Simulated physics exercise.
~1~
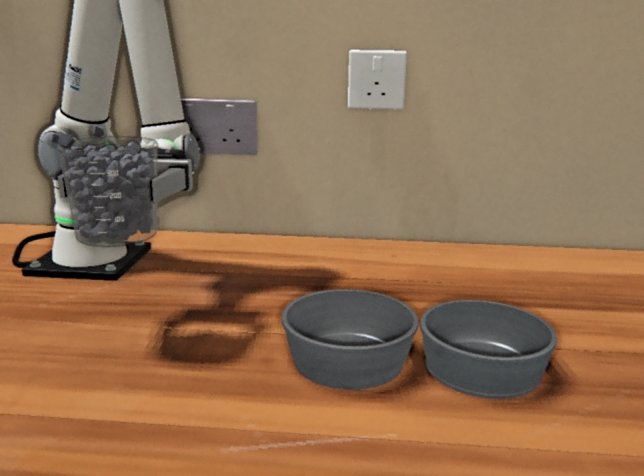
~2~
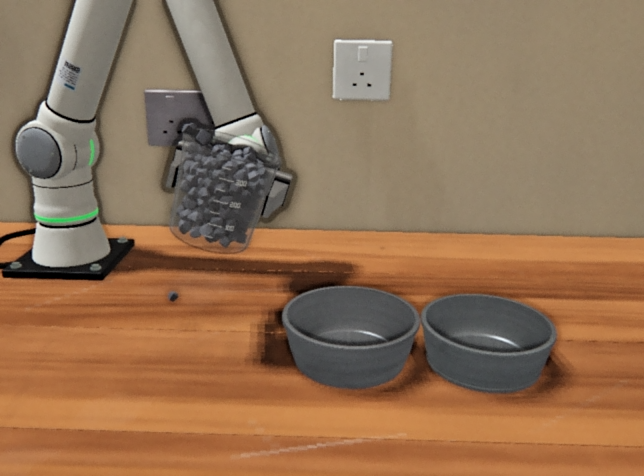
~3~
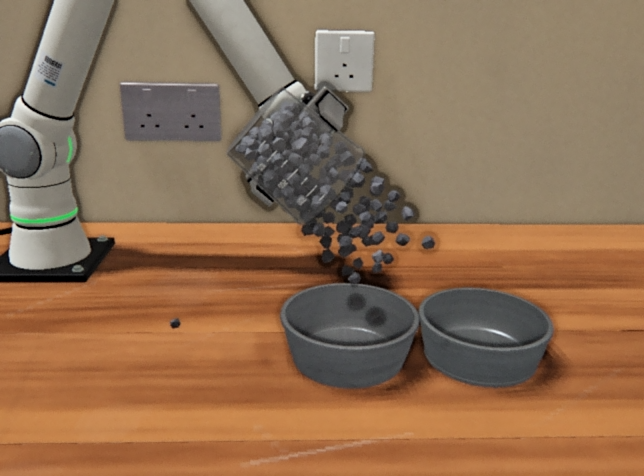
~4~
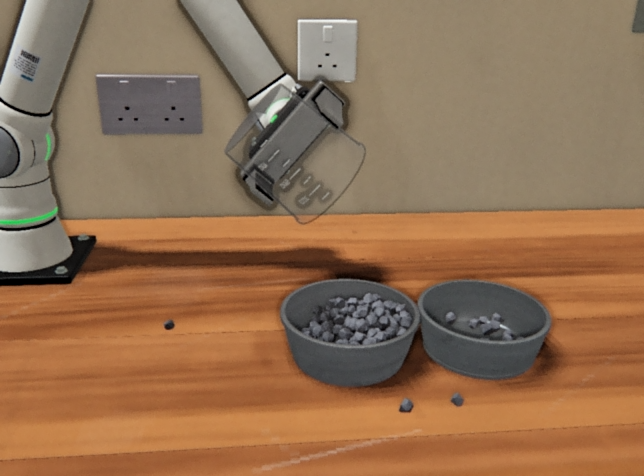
Robot arm carrying a clear cup of grey pebbles right and tipping it, mostly filling the left bowl, with a few landing in the right.
